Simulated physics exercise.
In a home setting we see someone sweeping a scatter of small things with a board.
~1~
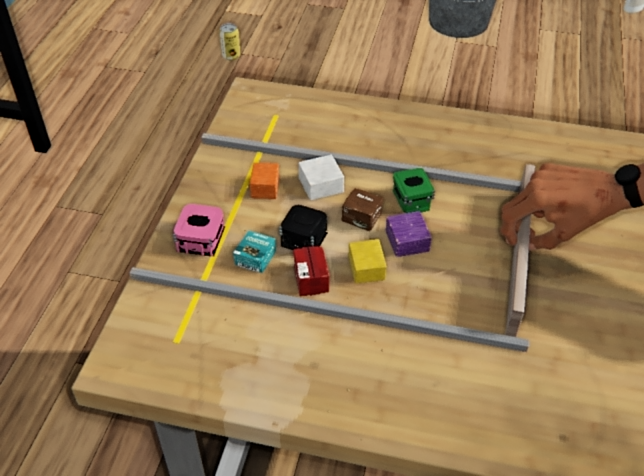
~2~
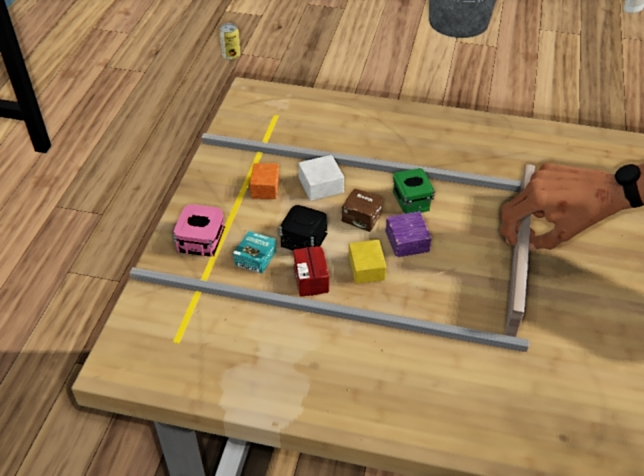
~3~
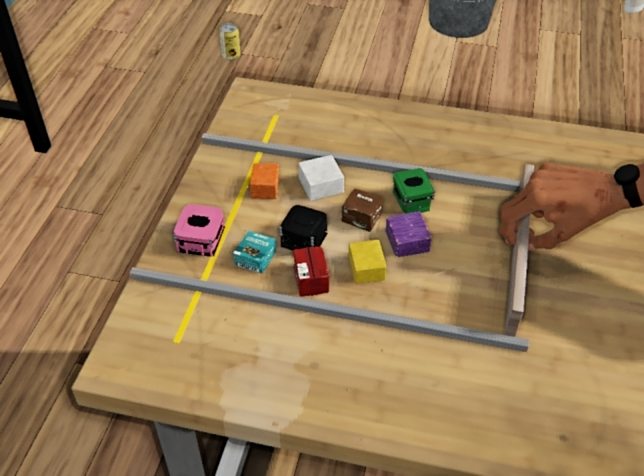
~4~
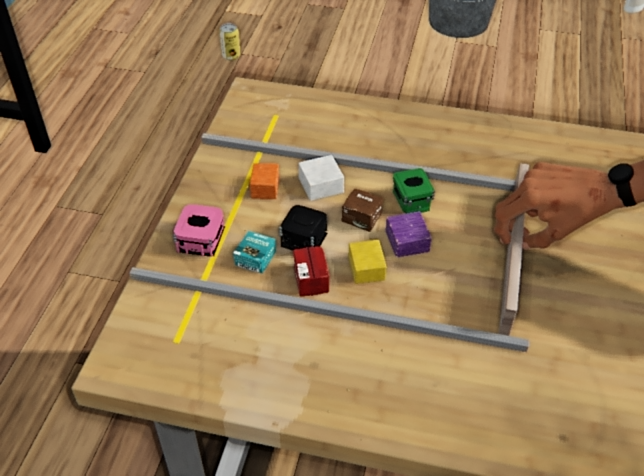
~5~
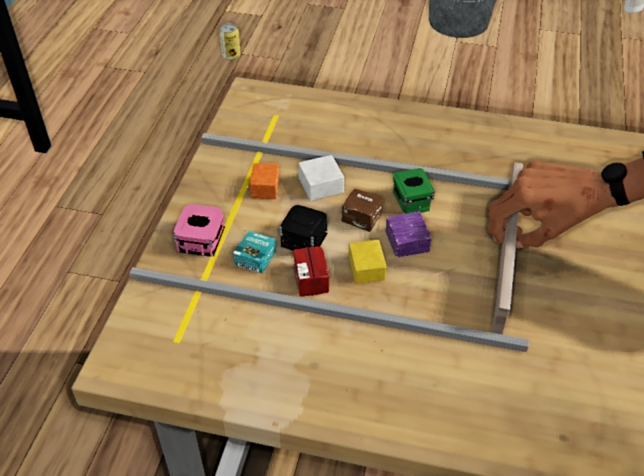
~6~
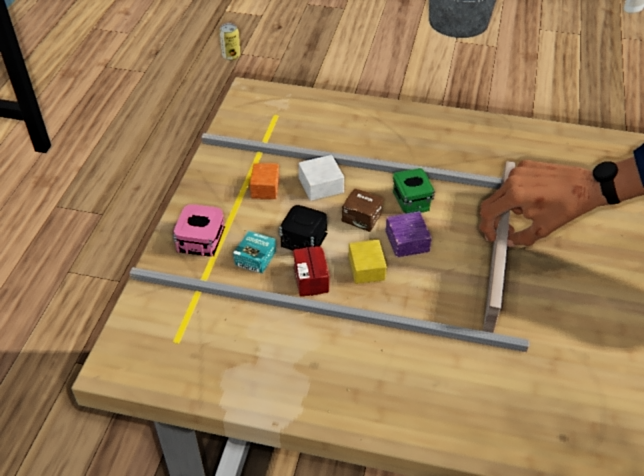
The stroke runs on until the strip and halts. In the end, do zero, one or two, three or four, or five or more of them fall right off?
Going by the pictures, one or two pieces get pushed right off.
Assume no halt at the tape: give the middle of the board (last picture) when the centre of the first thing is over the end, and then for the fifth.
First roughly (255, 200), later roughly (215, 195).
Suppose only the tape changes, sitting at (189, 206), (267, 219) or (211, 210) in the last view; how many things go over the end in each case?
Down on the floor: 6, 0 and 6.
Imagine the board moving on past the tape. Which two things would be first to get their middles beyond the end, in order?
Order: Pink case, then orange block.
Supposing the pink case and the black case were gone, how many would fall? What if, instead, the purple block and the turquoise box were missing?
The number fallen is 1, and in the other try 0.
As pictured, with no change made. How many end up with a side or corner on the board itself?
The count is 4.
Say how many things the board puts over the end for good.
The total is 2.
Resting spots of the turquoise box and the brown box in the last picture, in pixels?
Final positions - turquoise box around (158, 247), brown box around (191, 185).
Soon after, none off yet; pink case at rest near (200, 230); orange block at rest near (265, 181); turquoise box at rest near (255, 252).
In the end, the number that fall off is one or two; gone, orange block and pink case.
